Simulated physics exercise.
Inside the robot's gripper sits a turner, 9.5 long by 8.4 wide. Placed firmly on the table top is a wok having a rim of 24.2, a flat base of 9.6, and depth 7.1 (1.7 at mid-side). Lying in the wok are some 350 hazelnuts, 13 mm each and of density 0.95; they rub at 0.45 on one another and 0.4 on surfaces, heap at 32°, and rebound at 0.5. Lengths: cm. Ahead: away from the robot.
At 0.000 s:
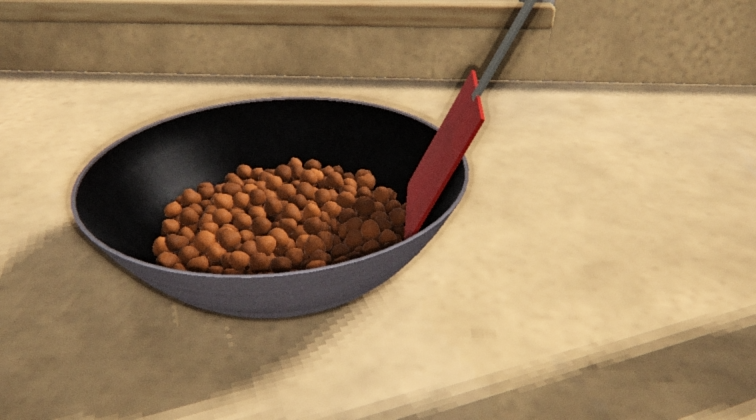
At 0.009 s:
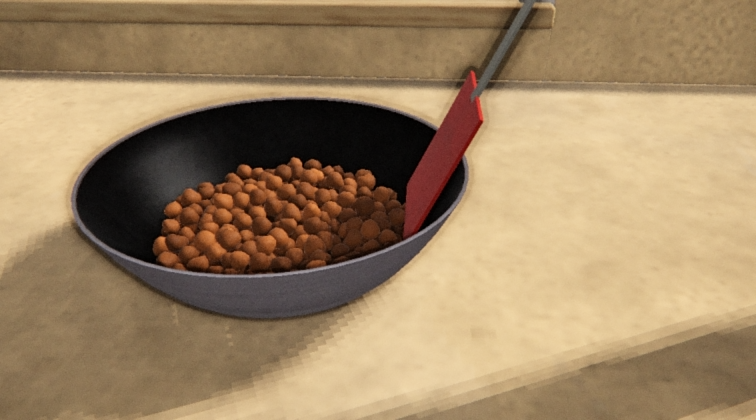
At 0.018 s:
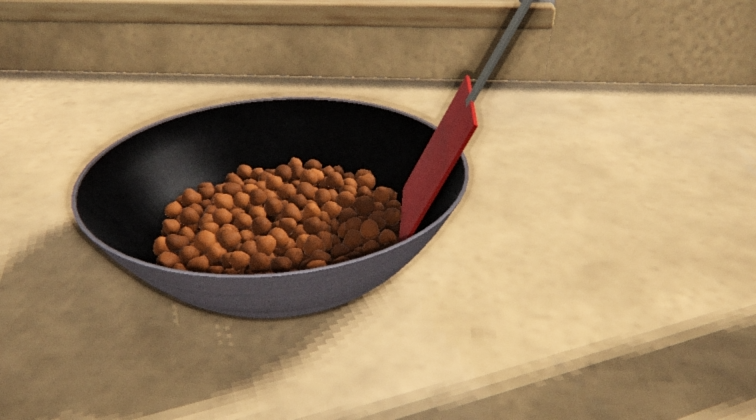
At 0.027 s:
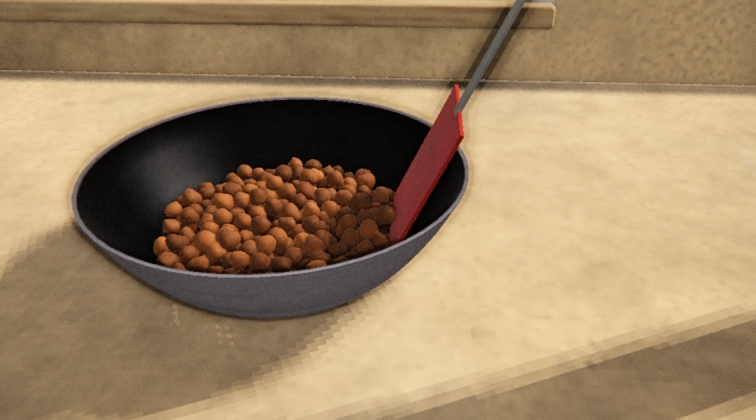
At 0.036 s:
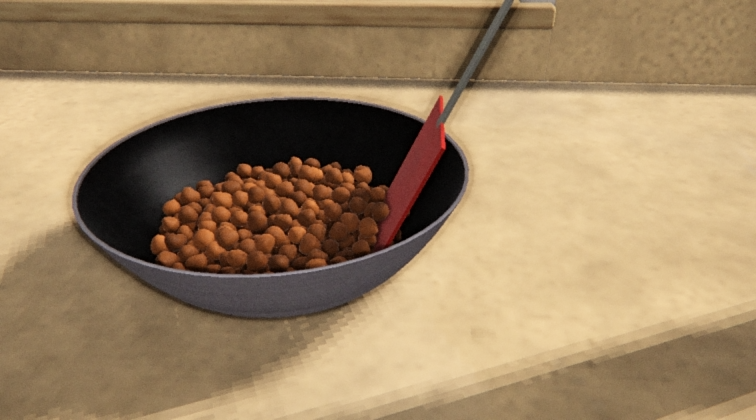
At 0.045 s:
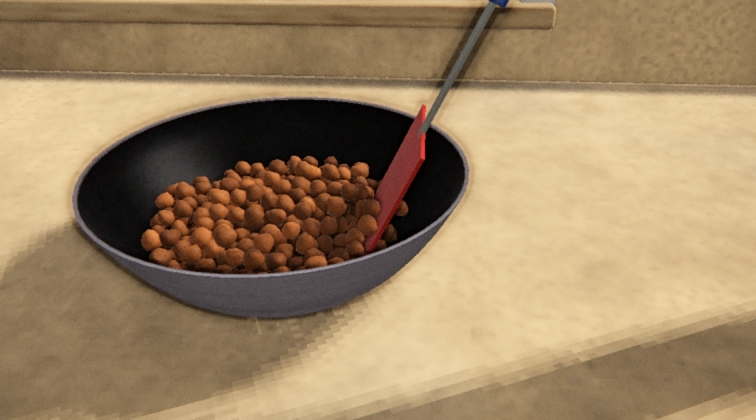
Dark wok of hazelnuts resting on a tan table top, a red turner sliding left from the right side and nudging them.
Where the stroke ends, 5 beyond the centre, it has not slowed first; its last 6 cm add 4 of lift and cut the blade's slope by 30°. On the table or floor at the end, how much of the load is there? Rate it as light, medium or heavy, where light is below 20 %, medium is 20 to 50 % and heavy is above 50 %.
Rating: Medium.
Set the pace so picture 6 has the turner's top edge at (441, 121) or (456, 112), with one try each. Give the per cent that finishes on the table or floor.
Around 10 per cent, then around 0 per cent.
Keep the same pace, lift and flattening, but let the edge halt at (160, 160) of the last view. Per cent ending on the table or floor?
Around 50 percent.
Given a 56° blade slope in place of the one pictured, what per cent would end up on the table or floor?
I'd expect near 25 percent then.
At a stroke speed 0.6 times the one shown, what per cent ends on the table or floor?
That comes to some 5 per cent, roughly.
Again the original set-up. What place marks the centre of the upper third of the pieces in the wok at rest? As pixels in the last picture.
It is centred around (190, 215).
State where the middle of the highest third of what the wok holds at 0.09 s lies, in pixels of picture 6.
It is centred at roughly (211, 189).
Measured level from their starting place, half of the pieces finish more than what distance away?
Roughly 5 centimetres.
After 0.07 s, sloping 64°, highest piece 8 above the table; 349 in the wok.
After 0.09 s, sloping 55°, highest piece 10 above the table; 349 in the wok.
After 0.31 s, sloping 35°, highest piece 17 above the table; 258 in the wok, 17 on the table or floor, 74 on the blade or in flight.
After 1.36 s, sloping 35°, highest piece 6 above the table; 255 in the wok, 94 on the table or floor.
At rest, 255 in the wok, 94 on the table or floor. That is 27 % on the table or floor.
